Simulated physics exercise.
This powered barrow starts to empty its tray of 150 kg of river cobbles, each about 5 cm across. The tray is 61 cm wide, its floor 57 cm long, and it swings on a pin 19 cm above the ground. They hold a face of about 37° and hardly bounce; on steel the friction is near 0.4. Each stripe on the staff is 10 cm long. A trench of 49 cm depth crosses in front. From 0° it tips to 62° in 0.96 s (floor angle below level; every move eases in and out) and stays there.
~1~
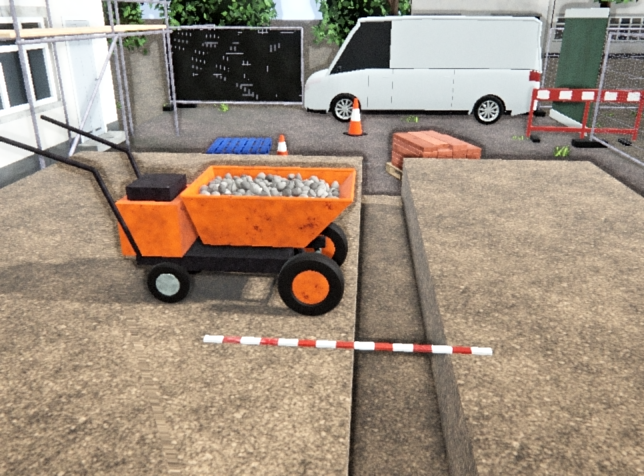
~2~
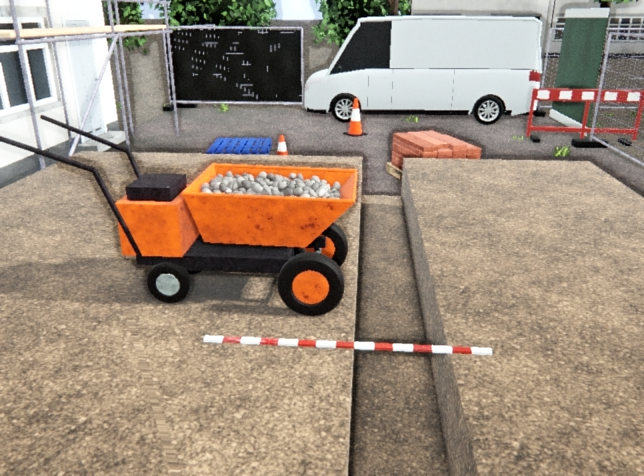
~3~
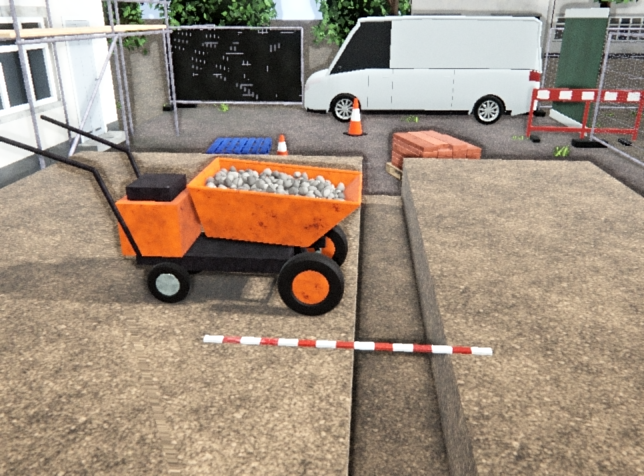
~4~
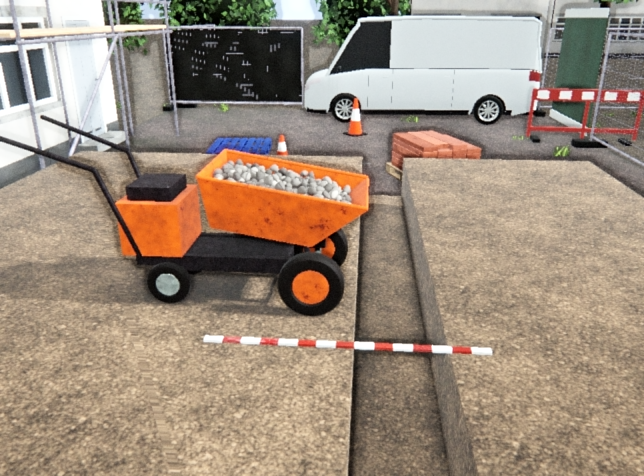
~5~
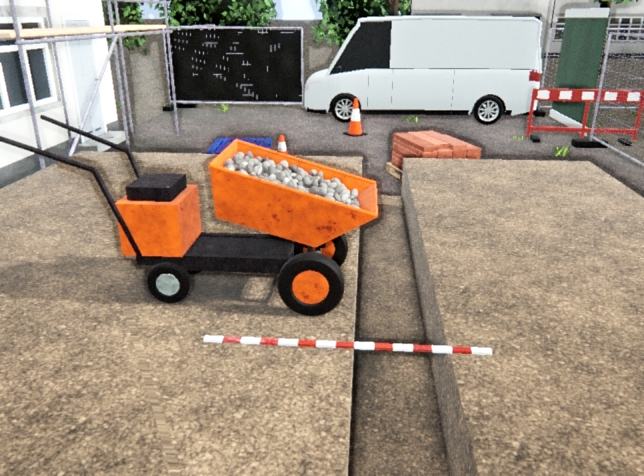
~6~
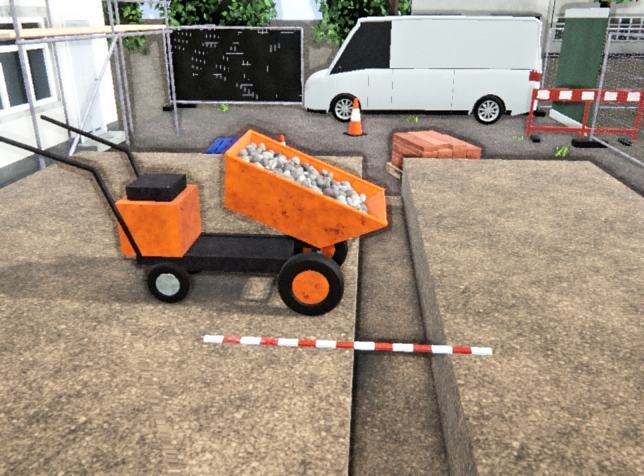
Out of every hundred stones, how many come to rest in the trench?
About 58 per cent.
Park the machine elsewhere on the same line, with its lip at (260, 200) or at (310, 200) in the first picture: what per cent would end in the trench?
About 80 and 95 per cent.
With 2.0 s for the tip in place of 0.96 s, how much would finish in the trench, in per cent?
Then about 70 per cent.
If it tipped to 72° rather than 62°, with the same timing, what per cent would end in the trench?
Then about 55 per cent.
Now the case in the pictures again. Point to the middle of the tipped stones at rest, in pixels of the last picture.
Around (428, 340).
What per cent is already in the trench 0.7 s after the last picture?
Some 10 per cent.
Then, 0.3 s after the last picture the floor is at 52°, 100 % in the tray; the foremost stones are at (400, 246).
Then, 0.7 s after the last picture the floor is at 62°, 78 % in the tray, 12 % in the trench, 10 % past the trench; the foremost stones are at (465, 300).
Then, 1.0 s after the last picture the floor is at 62°, 39 % in the tray, 21 % in the trench, 40 % past the trench; the foremost stones are at (568, 306).
Then, 3.0 s after the last picture the floor is at 62°, 0 % in the tray, 58 % in the trench, 42 % past the trench; the foremost stones are past the picture's edge.
